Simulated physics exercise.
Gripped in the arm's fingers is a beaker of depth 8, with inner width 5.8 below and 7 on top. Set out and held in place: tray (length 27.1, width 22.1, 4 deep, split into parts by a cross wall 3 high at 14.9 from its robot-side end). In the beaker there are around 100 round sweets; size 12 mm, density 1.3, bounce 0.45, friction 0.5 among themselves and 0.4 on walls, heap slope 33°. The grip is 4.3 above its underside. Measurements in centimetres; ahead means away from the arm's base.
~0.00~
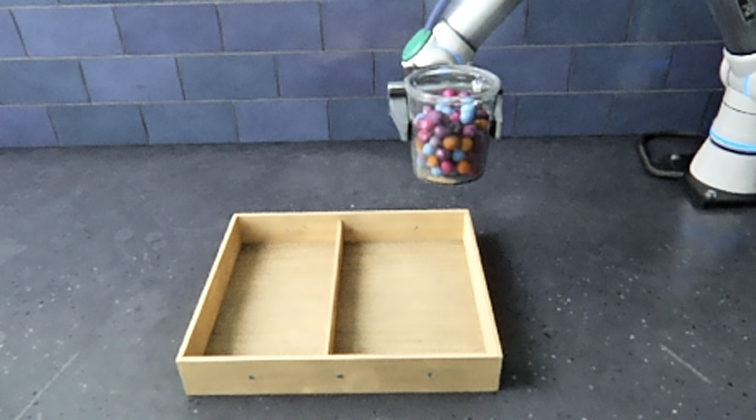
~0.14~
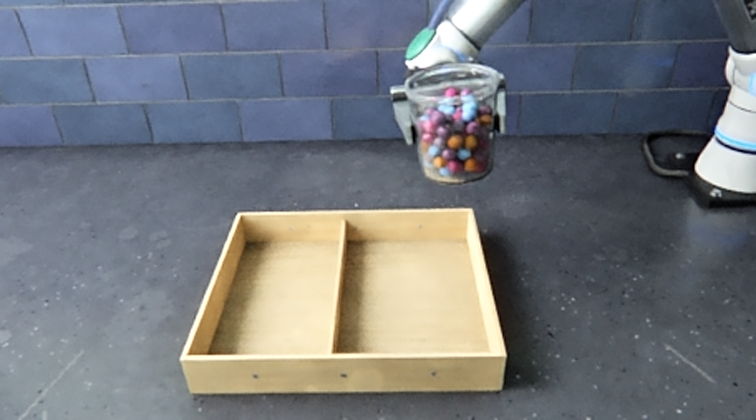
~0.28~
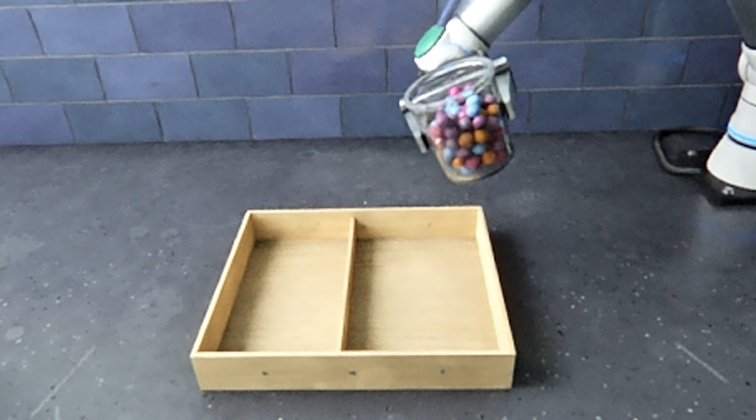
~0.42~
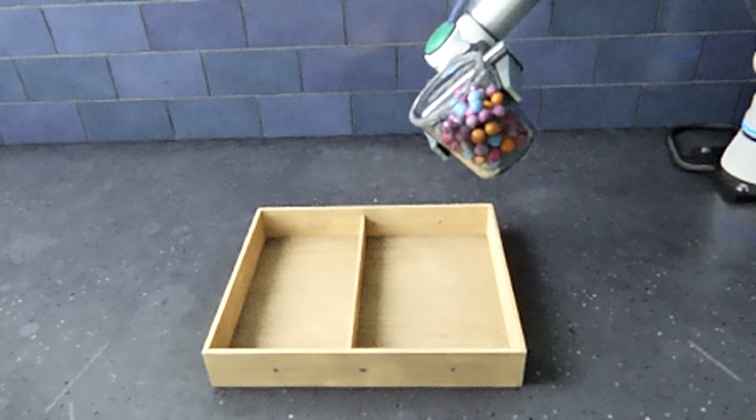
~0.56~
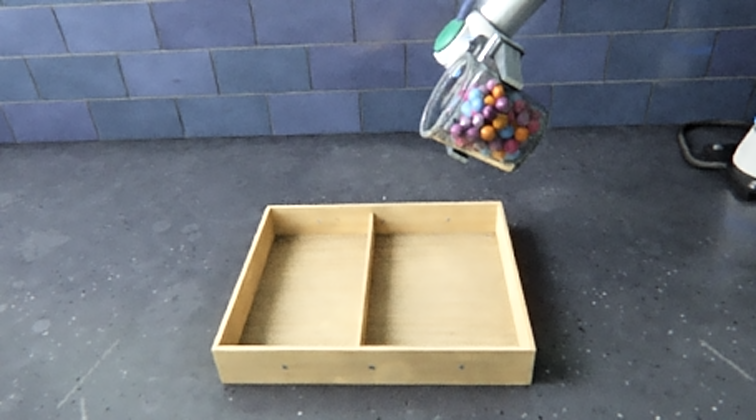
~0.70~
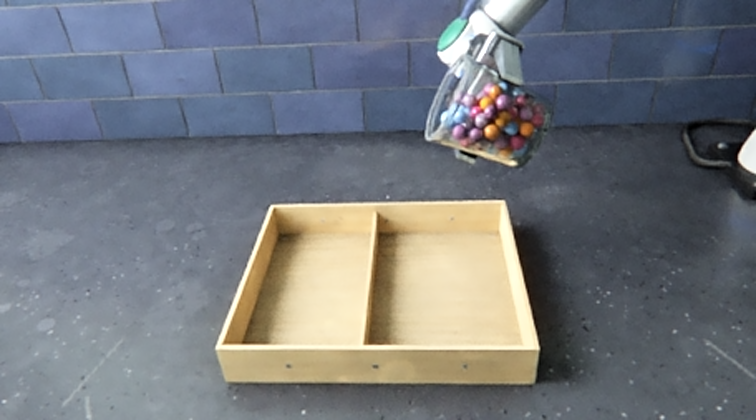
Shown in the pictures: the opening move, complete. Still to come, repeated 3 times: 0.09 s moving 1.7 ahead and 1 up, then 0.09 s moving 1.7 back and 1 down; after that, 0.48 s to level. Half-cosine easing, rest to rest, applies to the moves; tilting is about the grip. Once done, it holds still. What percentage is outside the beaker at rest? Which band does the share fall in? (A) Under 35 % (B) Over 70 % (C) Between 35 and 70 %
Option A: Under 35 %.
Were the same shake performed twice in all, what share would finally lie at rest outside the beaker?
Roughly 20 percent.
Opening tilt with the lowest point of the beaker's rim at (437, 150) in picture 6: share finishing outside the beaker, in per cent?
Result: Approximately 80 %.
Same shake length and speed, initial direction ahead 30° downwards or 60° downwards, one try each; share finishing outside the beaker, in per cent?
Roughly 10 per cent, then 0 per cent.
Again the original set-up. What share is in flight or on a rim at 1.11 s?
Around 9 per cent of the load.
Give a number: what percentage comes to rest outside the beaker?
Estimate: Near 25 %.
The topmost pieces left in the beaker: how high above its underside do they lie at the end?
Height at rest: Approx. 6.5 cm.
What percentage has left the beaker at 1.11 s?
By then near 15 % is out.
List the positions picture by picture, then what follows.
The first frame shows beaker middle at (450, 128), level; upper third of the load around (448, 117), from x 420 to 480, top at y 95; 96 in the beaker.
The second frame shows beaker middle at (455, 127), tilted 6° forward; upper third of the load around (455, 117), from x 425 to 485, top at y 95.
The third frame shows beaker middle at (465, 125), tilted 22° forward; upper third of the load around (467, 113), from x 435 to 505, top at y 90.
The fourth frame shows beaker middle at (476, 121), tilted 42° forward; upper third of the load around (483, 108), from x 445 to 520, top at y 85.
The fifth frame shows beaker middle at (486, 118), tilted 58° forward; upper third of the load around (491, 104), from x 455 to 535, top at y 85.
The sixth frame shows beaker middle at (490, 116), tilted 64° forward; upper third of the load around (496, 103), from x 450 to 535, top at y 90; 96 in the beaker.
By 1.11 s, tilted 64° forward, highest piece 22 above the table; 82 in the beaker, 3 in the robot-side part, 2 in the far-side part, 9 in flight or on a rim.
By 1.52 s, tilted 25° forward, highest piece 23 above the table; 73 in the beaker, 15 in the robot-side part, 7 in the far-side part, 1 in flight or on a rim.
By 1.92 s, level, highest piece 23 above the table; 73 in the beaker, 16 in the robot-side part, 7 in the far-side part.
By 2.97 s, level, highest piece 23 above the table; 73 in the beaker, 16 in the robot-side part, 7 in the far-side part.
Final count, 73 in the beaker, 16 in the robot-side part, 7 in the far-side part. That is 24 % outside the beaker.
